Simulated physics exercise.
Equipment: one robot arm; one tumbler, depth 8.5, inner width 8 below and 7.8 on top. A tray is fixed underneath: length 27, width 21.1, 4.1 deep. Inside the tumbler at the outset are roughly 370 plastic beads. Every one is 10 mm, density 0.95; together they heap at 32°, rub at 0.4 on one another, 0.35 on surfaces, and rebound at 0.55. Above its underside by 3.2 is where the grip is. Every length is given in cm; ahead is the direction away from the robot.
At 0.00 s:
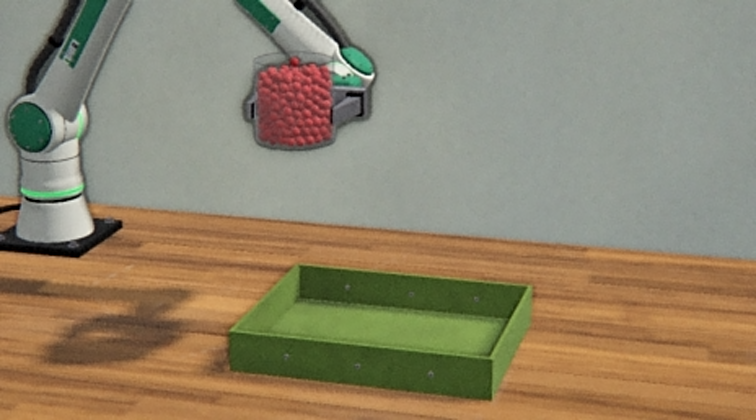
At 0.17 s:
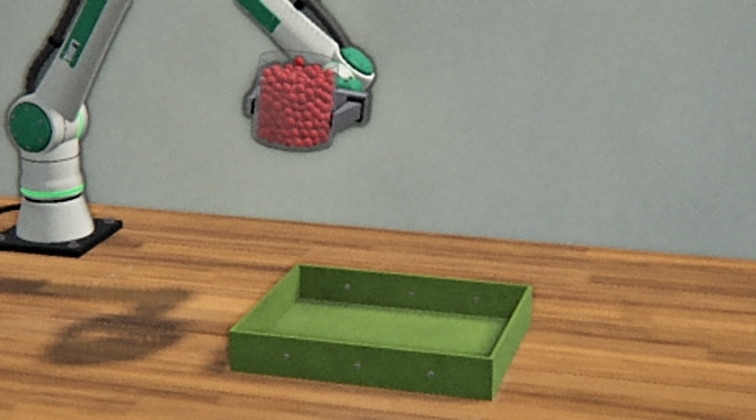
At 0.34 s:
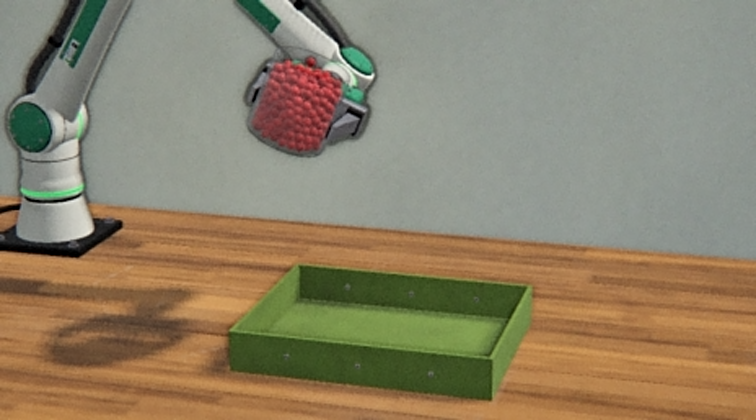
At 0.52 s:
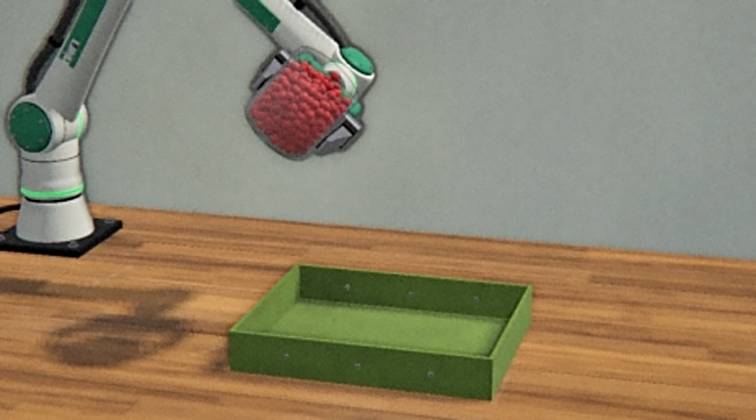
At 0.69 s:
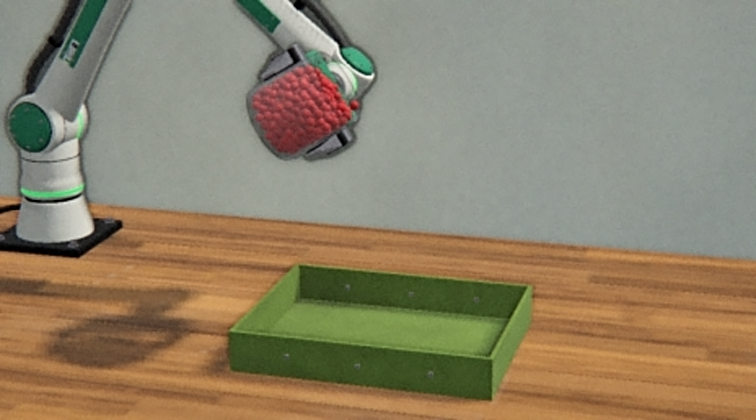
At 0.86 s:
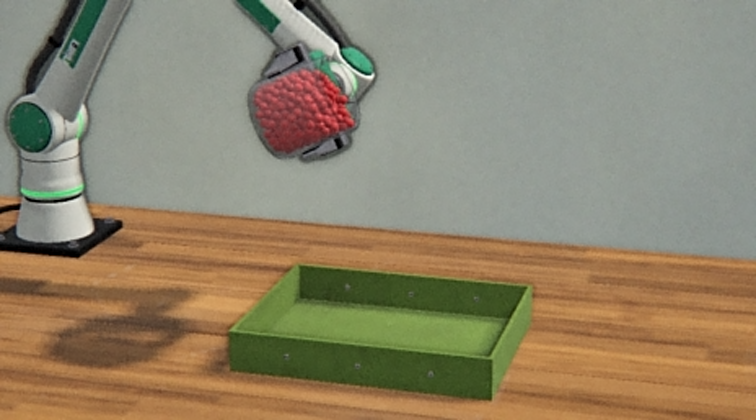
At the start, a robot arm holds a clear tumbler packed with small red beads upright above and behind an empty green tray on a wooden surface. The arm then tilts the tumbler to the right, gradually and then steeply, and the beads shift toward its rim while staying inside.
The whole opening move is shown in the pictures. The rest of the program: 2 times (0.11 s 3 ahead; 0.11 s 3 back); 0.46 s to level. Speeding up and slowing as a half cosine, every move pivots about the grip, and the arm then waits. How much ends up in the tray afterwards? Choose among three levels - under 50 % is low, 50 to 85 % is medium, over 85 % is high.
The level is low.
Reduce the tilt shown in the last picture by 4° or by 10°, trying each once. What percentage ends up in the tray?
Roughly 25 and 15 percent.
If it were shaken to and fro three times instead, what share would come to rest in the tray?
In that case, some 35 per cent.
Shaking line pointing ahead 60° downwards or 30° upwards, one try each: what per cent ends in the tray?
First try about 10 %, second try about 40 %.
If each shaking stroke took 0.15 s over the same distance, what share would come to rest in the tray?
It would come to roughly 20 %.
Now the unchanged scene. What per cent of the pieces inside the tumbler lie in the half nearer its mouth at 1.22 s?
50 %.
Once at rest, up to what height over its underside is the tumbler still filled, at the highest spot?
Around 6.5 centimetres above the underside.
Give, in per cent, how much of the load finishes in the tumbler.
70 percent.
After 1.22 s, tilted 65° forward, highest piece 28 above the table; 302 in the tumbler, 45 in the tray, 22 in flight or on a rim.
After 1.58 s, tilted 22° forward, highest piece 30 above the table; 252 in the tumbler, 111 in the tray, 4 on the table or floor, 2 in flight or on a rim.
After 1.96 s, level, highest piece 29 above the table; 252 in the tumbler, 112 in the tray, 5 on the table or floor.
After 3.01 s, level, highest piece 29 above the table; 252 in the tumbler, 112 in the tray, 5 on the table or floor.
At rest, 252 in the tumbler, 112 in the tray, 5 on the table or floor. That is 30 % in the tray.
